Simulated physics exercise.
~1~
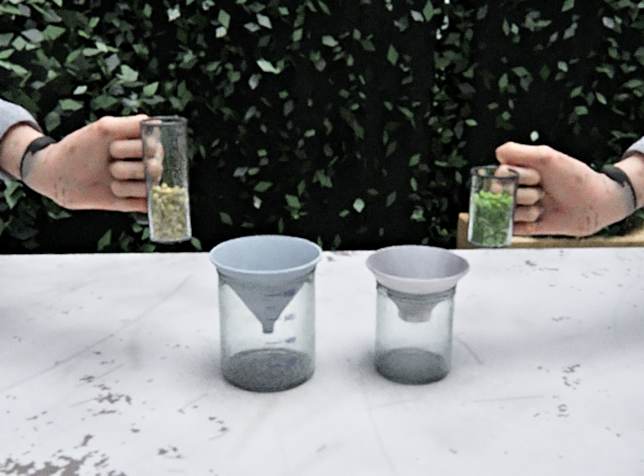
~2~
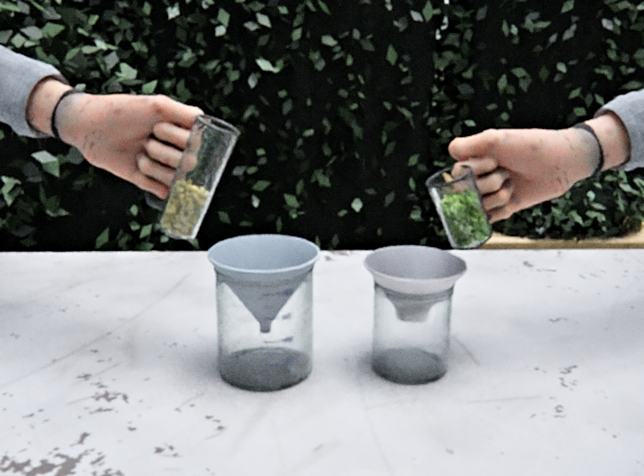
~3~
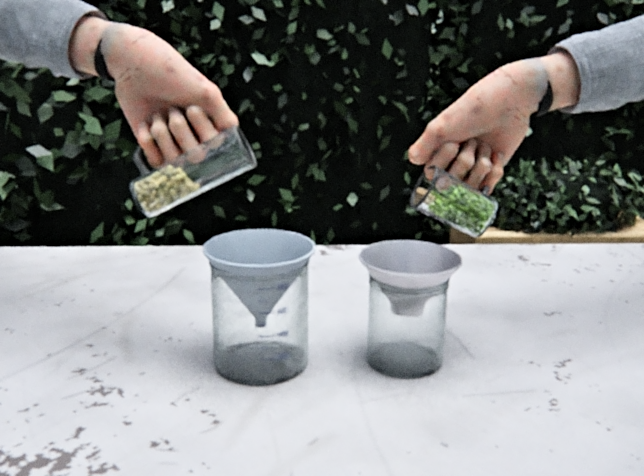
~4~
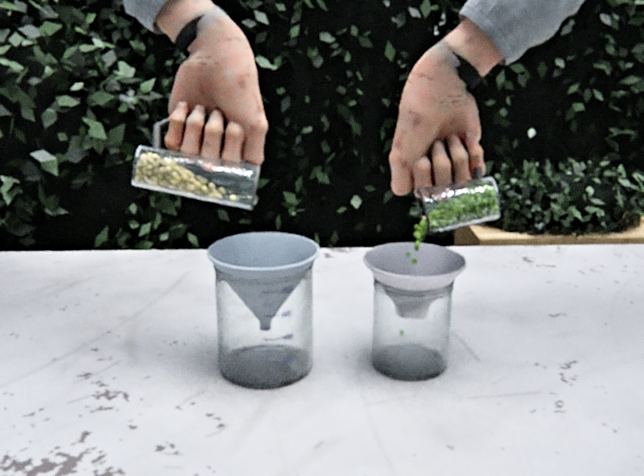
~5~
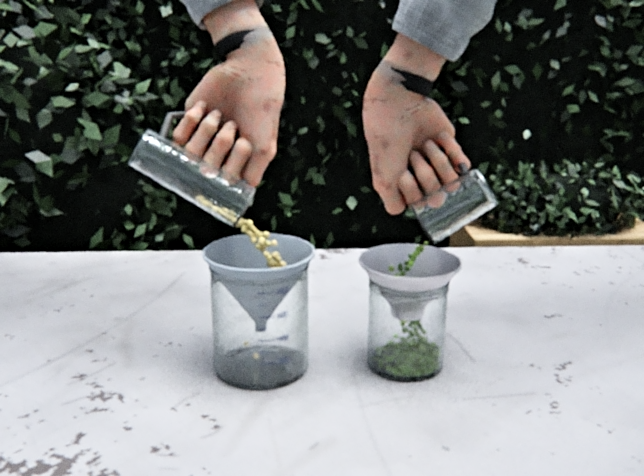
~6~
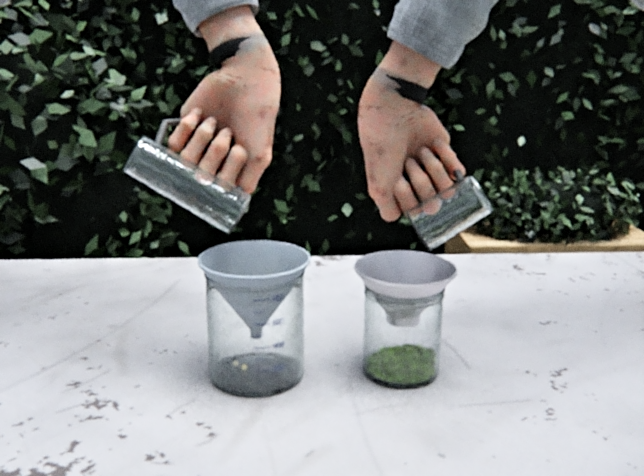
The clip shows two hands tipping clear cups over funnels set in clear jars, pouring yellowish pieces on the left and green pieces on the right. The green pieces end up in their jar, while nearly all the yellowish ones stay stuck in the left funnel.
